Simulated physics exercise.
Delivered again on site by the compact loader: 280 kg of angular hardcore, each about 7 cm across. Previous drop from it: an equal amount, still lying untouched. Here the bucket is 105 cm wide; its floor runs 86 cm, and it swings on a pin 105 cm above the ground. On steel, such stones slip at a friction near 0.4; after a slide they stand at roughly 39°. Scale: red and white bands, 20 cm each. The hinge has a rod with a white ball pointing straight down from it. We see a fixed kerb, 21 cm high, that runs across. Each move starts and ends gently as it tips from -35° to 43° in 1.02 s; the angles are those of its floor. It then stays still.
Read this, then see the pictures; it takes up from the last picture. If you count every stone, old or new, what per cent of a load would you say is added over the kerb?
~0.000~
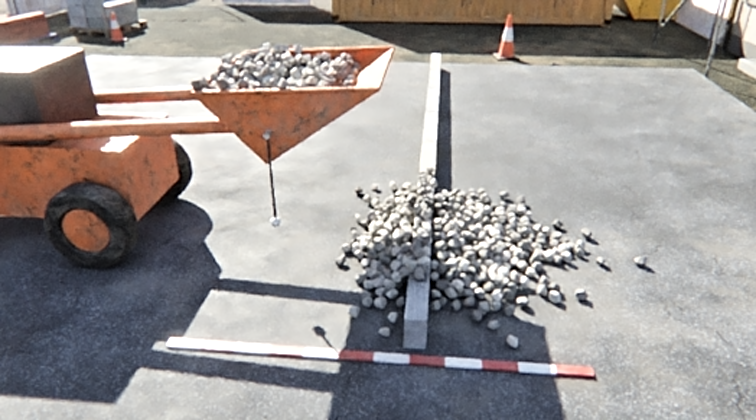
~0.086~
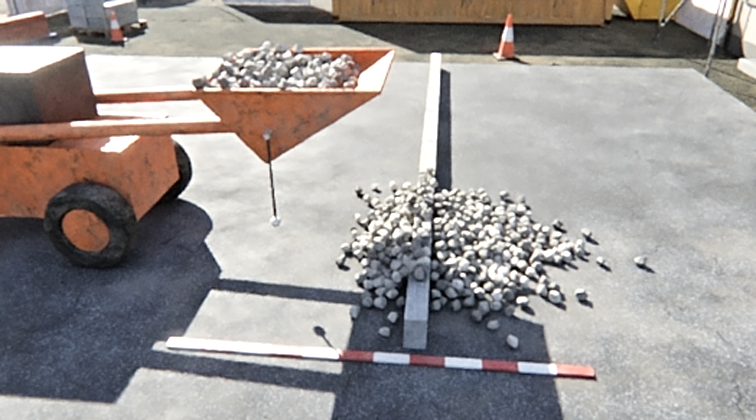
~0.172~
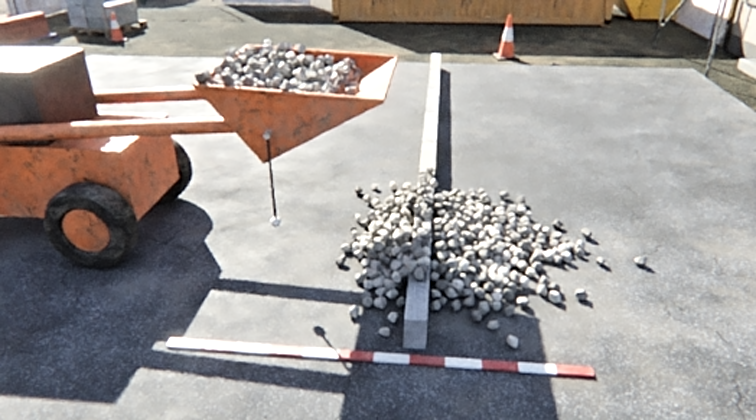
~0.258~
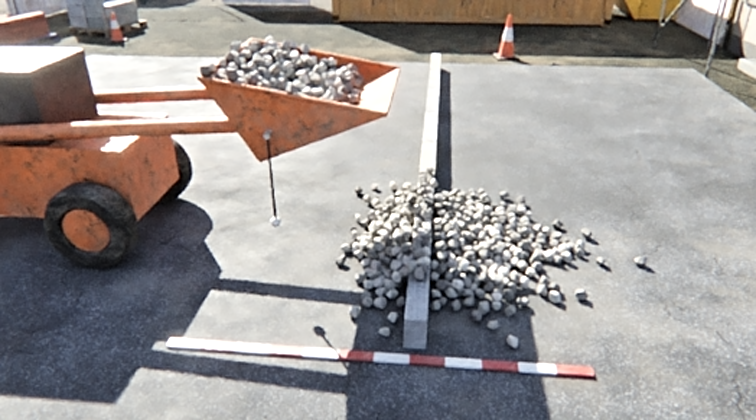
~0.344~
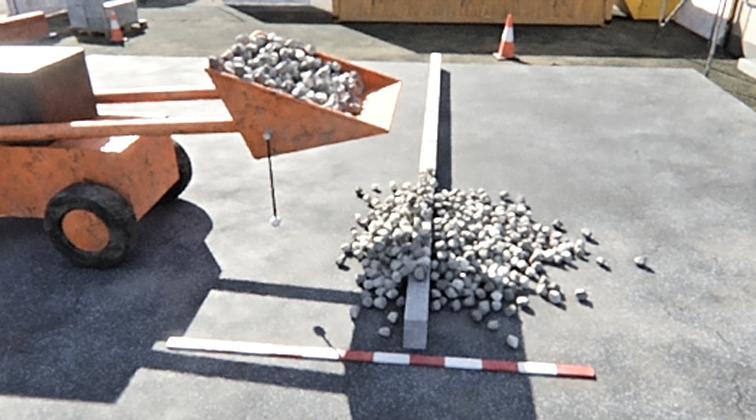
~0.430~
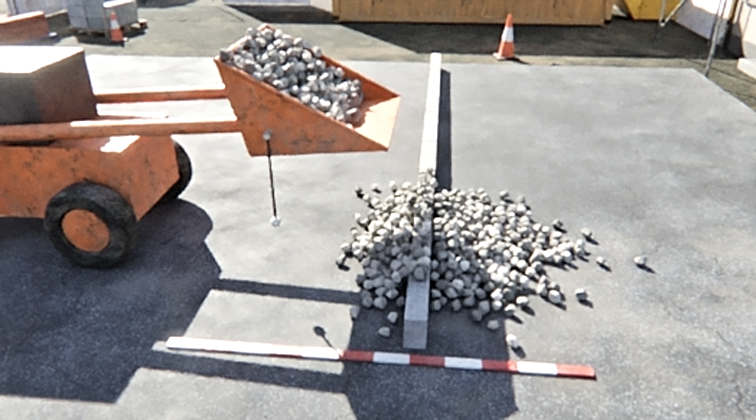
I would say about 9 per cent.
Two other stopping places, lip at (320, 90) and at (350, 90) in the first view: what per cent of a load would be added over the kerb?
0 % and 0 %.
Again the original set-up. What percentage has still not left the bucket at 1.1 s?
Near 70 per cent of the load is held.
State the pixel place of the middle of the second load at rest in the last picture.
Near (379, 225).
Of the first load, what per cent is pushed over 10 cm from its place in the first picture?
Estimate: 0 %, roughly.
After 0.8 s the floor is at 30°; in per cent of one load, 100 in the bucket, 41 on this side of the kerb, 59 over the kerb; the foremost stones are at (588, 254).
After 1.1 s the floor is at 43°; in per cent of one load, 68 in the bucket, 73 on this side of the kerb, 59 over the kerb; the foremost stones are at (588, 254).
After 1.5 s the floor is at 43°; in per cent of one load, 11 in the bucket, 126 on this side of the kerb, 63 over the kerb; the foremost stones are at (588, 254).
After 4.0 s the floor is at 43°; in per cent of one load, 0 in the bucket, 133 on this side of the kerb, 67 over the kerb; the foremost stones are at (588, 254). Net gain over the kerb, 9.
